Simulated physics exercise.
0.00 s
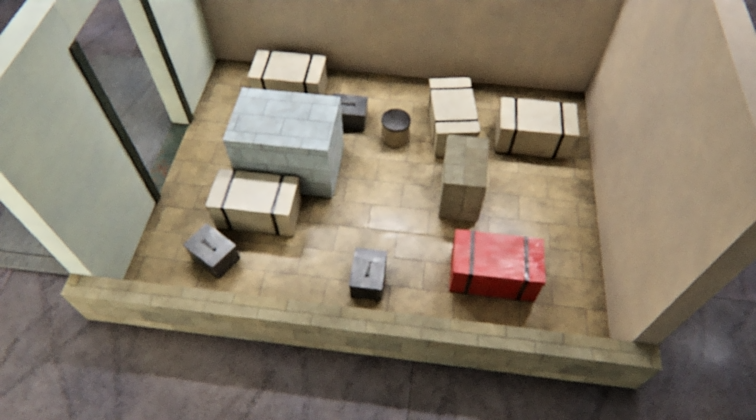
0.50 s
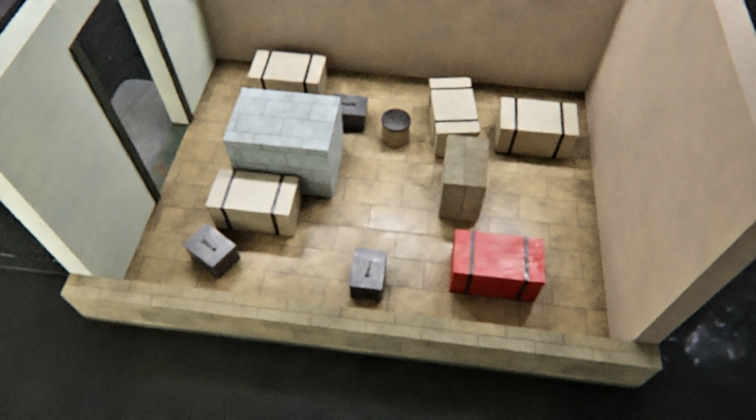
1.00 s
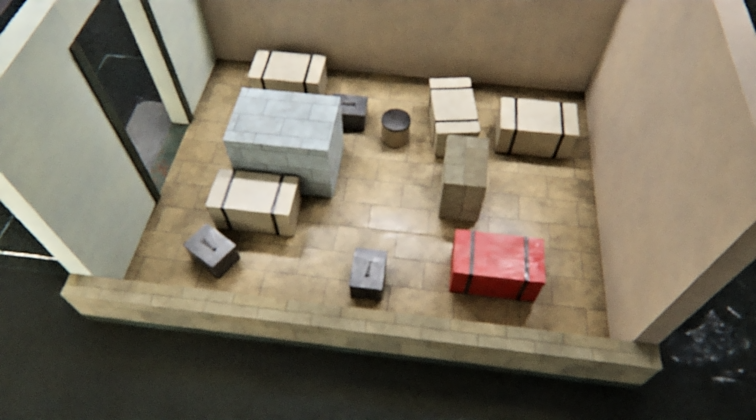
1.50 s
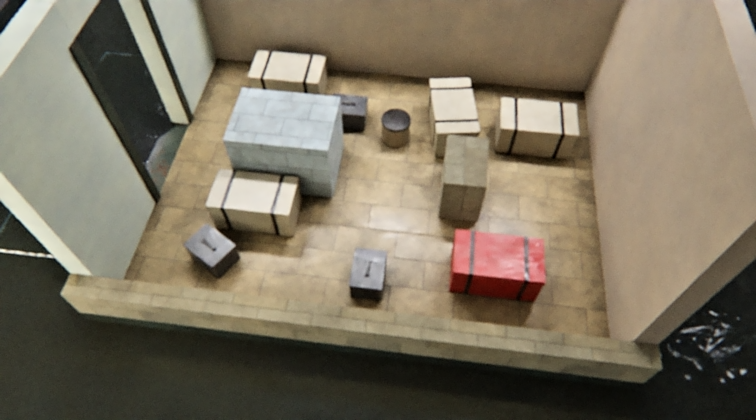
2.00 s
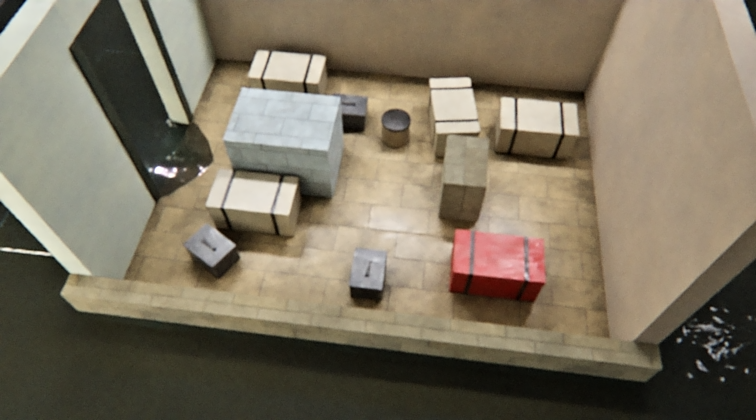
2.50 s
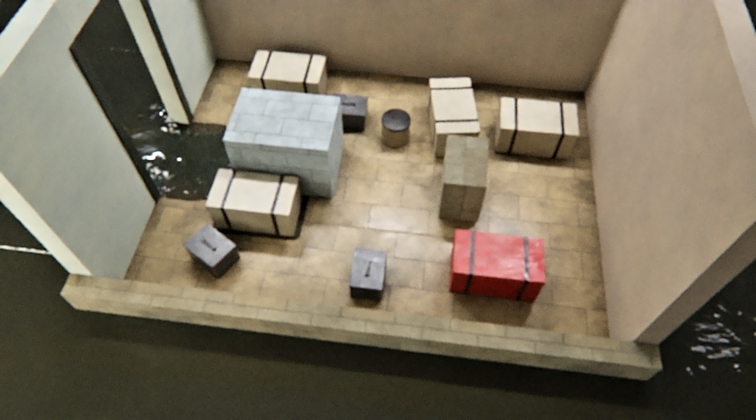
Dark water spread over the ground outside a small walled room, then came in through the open doorway on the left and crept across the floor behind the pale boxes, while the red trunk stayed put.
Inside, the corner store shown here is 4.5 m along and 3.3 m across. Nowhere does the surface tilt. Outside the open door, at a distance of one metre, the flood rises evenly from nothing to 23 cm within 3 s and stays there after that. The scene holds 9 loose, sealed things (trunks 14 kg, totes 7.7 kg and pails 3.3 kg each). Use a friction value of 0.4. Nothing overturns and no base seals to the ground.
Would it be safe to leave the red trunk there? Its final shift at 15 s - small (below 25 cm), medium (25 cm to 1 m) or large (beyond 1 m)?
Medium.
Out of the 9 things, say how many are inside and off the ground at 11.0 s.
The number is 7.
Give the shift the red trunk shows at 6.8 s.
Shift by then: About 10 cm.
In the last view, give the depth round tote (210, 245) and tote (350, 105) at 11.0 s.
Some 9 cm at the first, some 6 cm at the second.
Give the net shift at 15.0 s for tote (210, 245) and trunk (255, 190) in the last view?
First 200 cm, then 100 cm.
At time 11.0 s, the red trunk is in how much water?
Depth approx. 13 cm.
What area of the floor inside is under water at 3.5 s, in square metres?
Flooded: Near 3.0 m2.
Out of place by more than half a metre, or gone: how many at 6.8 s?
I count 4 of them.
After 3.5 s the red trunk is near (499, 255), 0.0 m from its start, aground; 0 afloat.
After 6.8 s the red trunk is near (513, 253), 0.1 m from its start, aground; 2 afloat.
After 11.0 s the red trunk is near (570, 235), 0.6 m from its start, afloat; 7 afloat.
After 15.0 s the red trunk is near (563, 226), 0.6 m from its start, afloat; 9 afloat.
